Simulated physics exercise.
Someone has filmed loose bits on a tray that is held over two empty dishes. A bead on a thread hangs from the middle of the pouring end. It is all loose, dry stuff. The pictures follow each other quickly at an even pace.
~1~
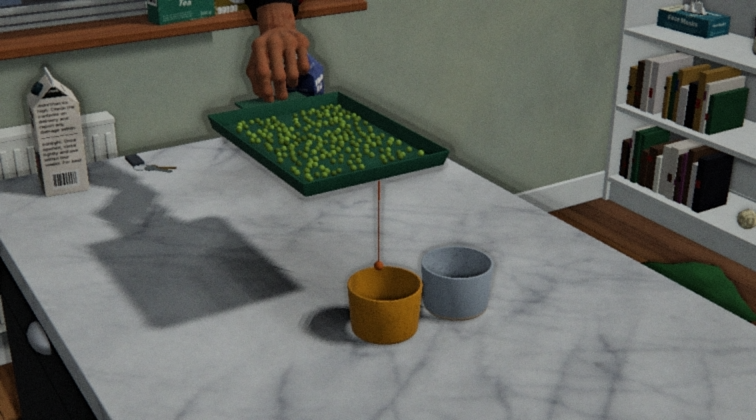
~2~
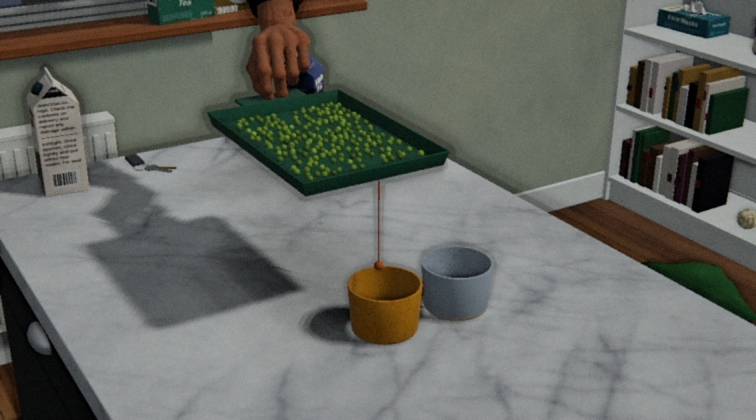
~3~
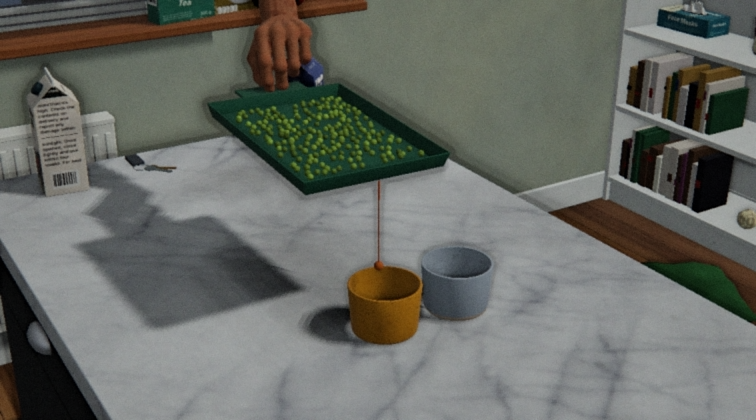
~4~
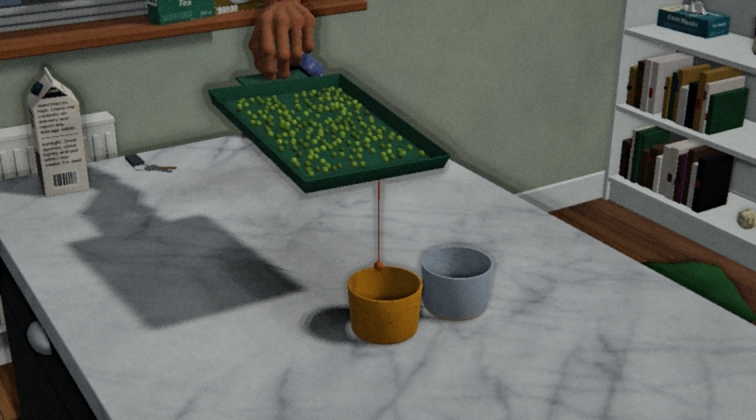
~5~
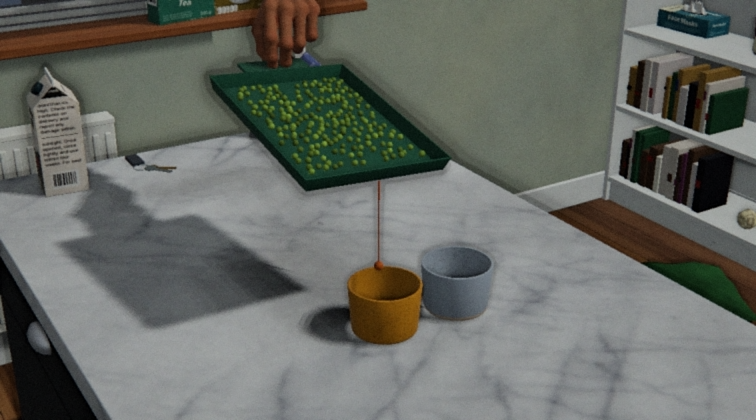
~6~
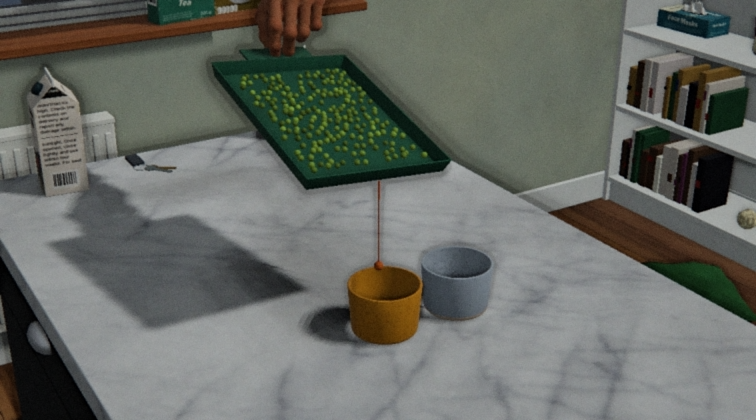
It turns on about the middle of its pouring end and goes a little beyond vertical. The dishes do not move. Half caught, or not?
They take the larger part between them.
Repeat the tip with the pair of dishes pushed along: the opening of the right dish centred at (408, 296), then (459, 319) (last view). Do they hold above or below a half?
In turn: Under half; below a half.
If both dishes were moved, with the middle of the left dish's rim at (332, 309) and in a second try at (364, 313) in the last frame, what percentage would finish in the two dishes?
The first gives 30 %, the second 40 %.
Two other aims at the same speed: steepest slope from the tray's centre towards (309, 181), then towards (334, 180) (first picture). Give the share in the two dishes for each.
The first gives 0 %, the second 0 %.
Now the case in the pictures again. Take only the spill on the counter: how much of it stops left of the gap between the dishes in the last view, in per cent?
Close to 20 per cent.
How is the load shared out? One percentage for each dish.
The left dish has 10 per cent, the right dish has 60.
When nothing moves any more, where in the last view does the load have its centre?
At about (451, 305).
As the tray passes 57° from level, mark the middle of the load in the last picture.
Roughly at (413, 161).
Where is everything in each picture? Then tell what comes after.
In the first frame, corners of the pouring end at (305, 181) and (444, 150), level; middle of the load at (319, 139), dried peas; left dish at (404, 318); right dish at (477, 294); bead on its thread at (379, 266).
In the second frame, corners of the pouring end at (306, 181) and (444, 151), level; middle of the load at (319, 137).
In the third frame, corners of the pouring end at (306, 180) and (445, 152), tipped barely, lowest at the right corner; middle of the load at (319, 133).
In the fourth frame, corners of the pouring end at (307, 178) and (445, 154), tipped a little, lowest at the right corner; middle of the load at (319, 126).
In the fifth frame, corners of the pouring end at (308, 177) and (446, 156), tipped a little, lowest at the right corner; middle of the load at (321, 120).
In the sixth frame, corners of the pouring end at (309, 176) and (446, 158), tipped clearly, lowest at the right corner; middle of the load at (323, 114); left dish at (404, 318); right dish at (477, 294).
Soon, tray tipped steeply; nearly all on the tray; a small part in the air.
A while on, tray tipped right over; about two thirds on the tray; a stray few in the left dish; a small part in the right dish; a small part outside both; a small part in the air.
Towards the end, tray tipped past a quarter turn; a small part in the left dish; about two thirds in the right dish; about a quarter outside both.
Finally, tray tipped past a quarter turn; a small part in the left dish; about two thirds in the right dish; about a quarter outside both.
